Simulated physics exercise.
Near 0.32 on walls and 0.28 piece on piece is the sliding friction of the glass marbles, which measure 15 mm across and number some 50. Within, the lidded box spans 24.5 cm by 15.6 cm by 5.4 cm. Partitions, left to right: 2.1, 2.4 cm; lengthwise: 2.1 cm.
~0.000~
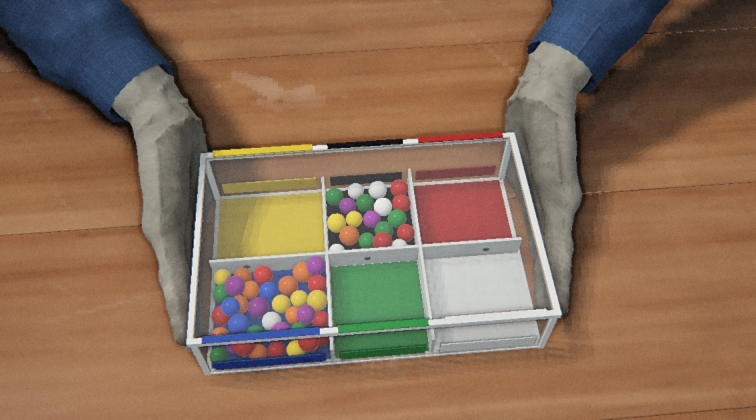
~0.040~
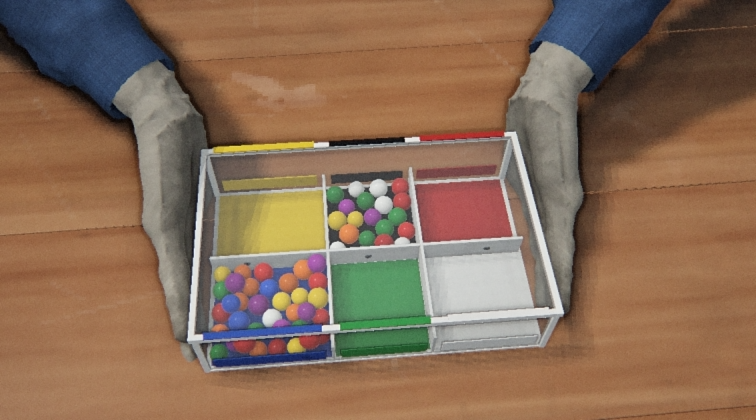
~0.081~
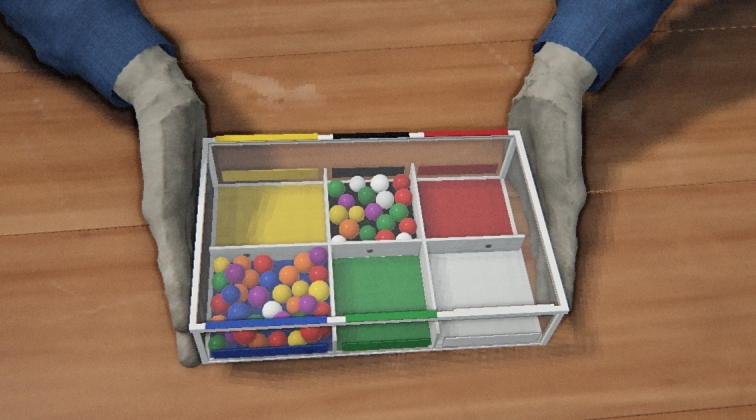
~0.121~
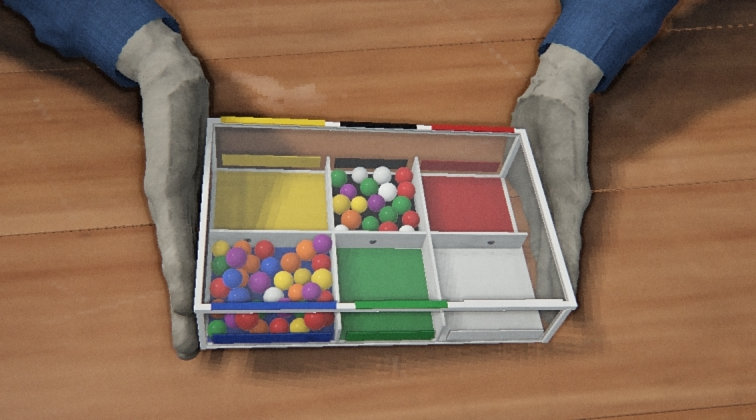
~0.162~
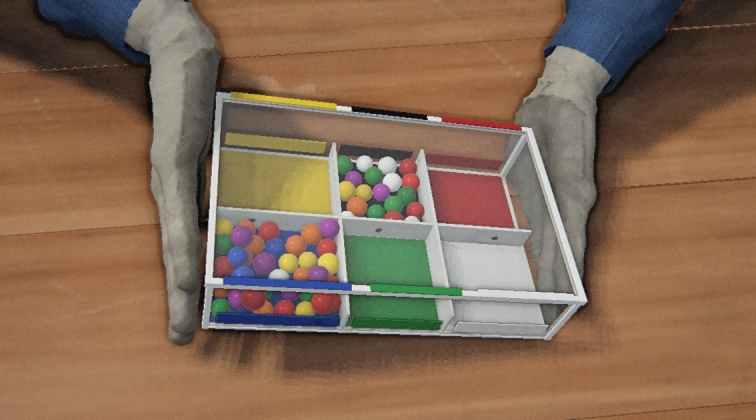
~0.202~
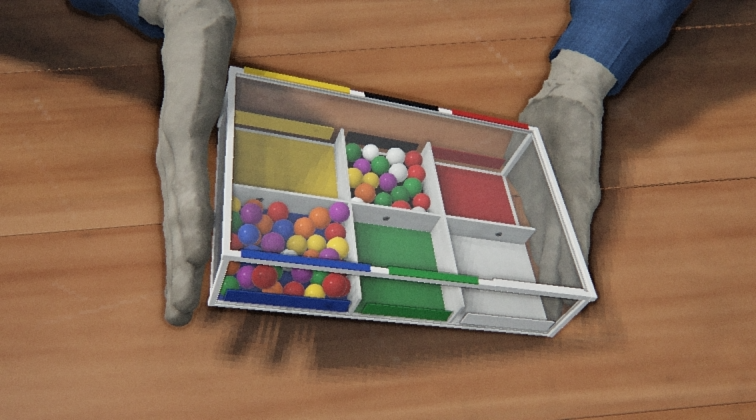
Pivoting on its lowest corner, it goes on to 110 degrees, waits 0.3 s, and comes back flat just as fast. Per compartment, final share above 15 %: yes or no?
Red yes; blue no; green no; yellow no; white yes; black no.
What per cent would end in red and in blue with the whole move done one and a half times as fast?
Red 65 %, blue 0 %.
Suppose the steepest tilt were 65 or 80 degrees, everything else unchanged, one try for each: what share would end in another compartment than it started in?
Close to 35 in a hundred first, and 70 in a hundred second.
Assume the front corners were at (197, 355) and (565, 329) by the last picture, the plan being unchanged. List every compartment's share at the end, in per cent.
So it works out as red at 0 percent, blue at 45 percent, green at 30 percent, yellow at 0 percent, white at 30 percent and black at 0 percent.
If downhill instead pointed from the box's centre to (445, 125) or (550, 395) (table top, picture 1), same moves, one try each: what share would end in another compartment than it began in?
About 85 per cent on the first try and 100 per cent on the second.
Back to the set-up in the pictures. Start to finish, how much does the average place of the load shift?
The balance point ends up some 13.5 centimetres from where it began.
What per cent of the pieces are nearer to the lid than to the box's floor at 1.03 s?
Roughly 70 per cent.
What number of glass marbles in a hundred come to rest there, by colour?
Final shares in percent: Red 70, blue 0, green 0, yellow 0, white 30, black 0.
Then, at 1.03 s, tilt 110 degrees; red 55 %, white 30 %, black 10 %.
Then, at 1.58 s, tilt 59 degrees; red 70 %, white 30 %.
After 2.19 s, tilt 0 degrees; red 70 %, white 30 %.
At rest (2.9 s), red 70 %, blue 0 %, green 0 %, yellow 0 %, white 30 %, black 0 %.
